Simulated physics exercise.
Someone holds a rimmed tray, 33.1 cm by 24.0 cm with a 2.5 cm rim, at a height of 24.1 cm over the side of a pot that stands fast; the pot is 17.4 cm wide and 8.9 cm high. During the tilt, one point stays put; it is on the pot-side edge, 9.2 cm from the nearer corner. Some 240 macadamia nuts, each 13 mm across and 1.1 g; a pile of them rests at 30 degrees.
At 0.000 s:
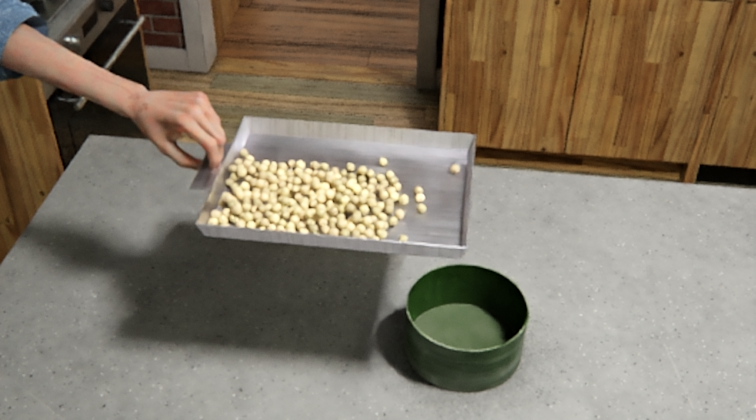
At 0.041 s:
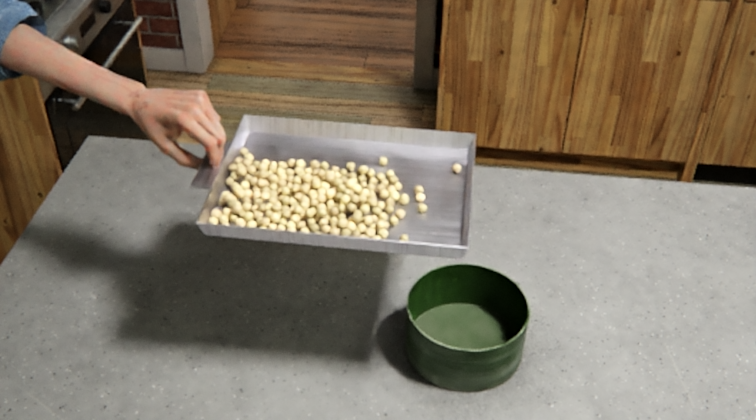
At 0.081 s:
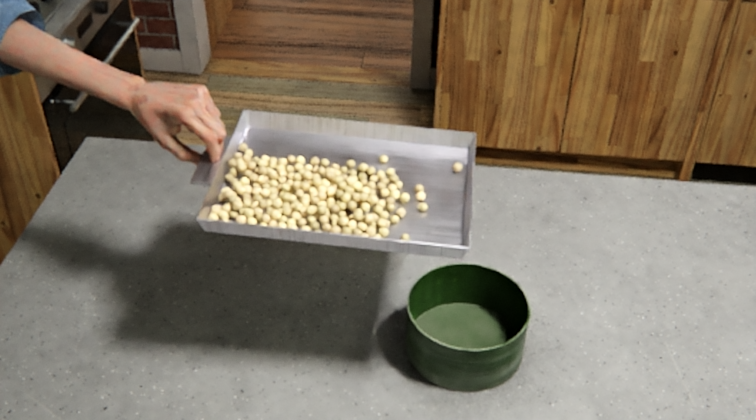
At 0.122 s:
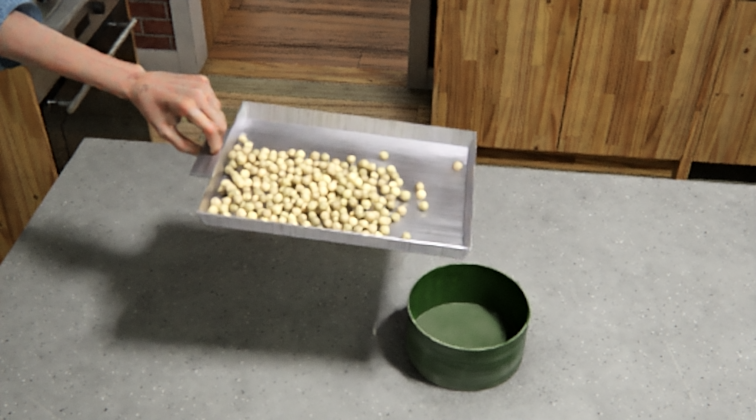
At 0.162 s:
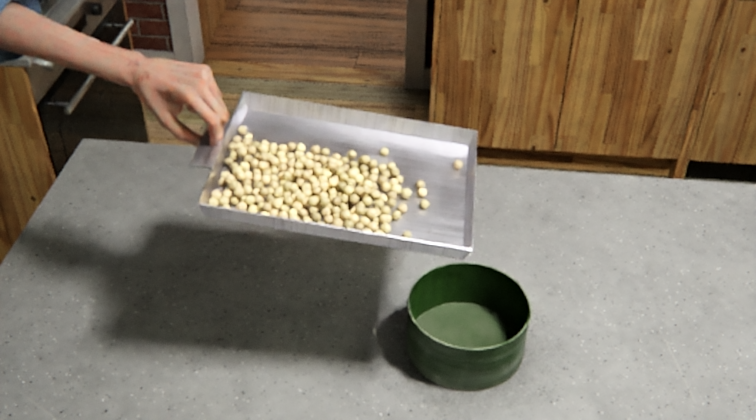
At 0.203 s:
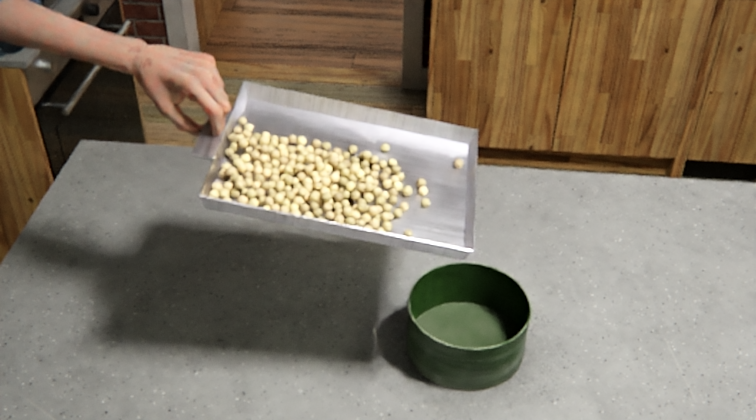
A hand raising the left side of a metal tray of round, pale nuts, tilting it slightly rightward above a green pot.
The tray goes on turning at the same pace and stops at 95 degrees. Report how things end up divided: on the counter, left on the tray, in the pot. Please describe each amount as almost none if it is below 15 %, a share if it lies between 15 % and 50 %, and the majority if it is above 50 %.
My prediction: Counter: A sizeable amount. Left on the tray: A minor amount. Pot: The greater amount.
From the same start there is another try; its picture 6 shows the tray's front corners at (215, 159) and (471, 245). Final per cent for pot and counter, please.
Per cent by place - pot 20, counter 80.
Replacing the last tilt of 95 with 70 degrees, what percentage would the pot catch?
It would land at about 50 percent.
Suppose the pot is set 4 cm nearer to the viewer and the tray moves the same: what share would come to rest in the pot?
With that change it comes to something like 80 in a hundred.
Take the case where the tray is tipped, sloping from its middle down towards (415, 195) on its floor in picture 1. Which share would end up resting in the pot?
40 %.
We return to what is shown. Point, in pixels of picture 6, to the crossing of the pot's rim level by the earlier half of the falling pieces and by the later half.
It passes about (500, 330) first and (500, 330) afterwards.
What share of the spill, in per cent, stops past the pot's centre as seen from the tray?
I'd put it at close to 90 per cent.
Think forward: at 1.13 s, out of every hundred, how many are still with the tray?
Estimate: About 55 percent.
After 0.76 s, tilt 51 degrees; the tray holds 95 %, the pot 0 %.
Then, at 1.13 s, tilt 77 degrees; the tray holds 55 %, the pot 15 %.
Then, at 1.58 s, tilt 95 degrees; the tray holds 0 %, the pot 55 %.
By 2.6 s all is still; counter 40 %, tray 0 %, pot 60 %.
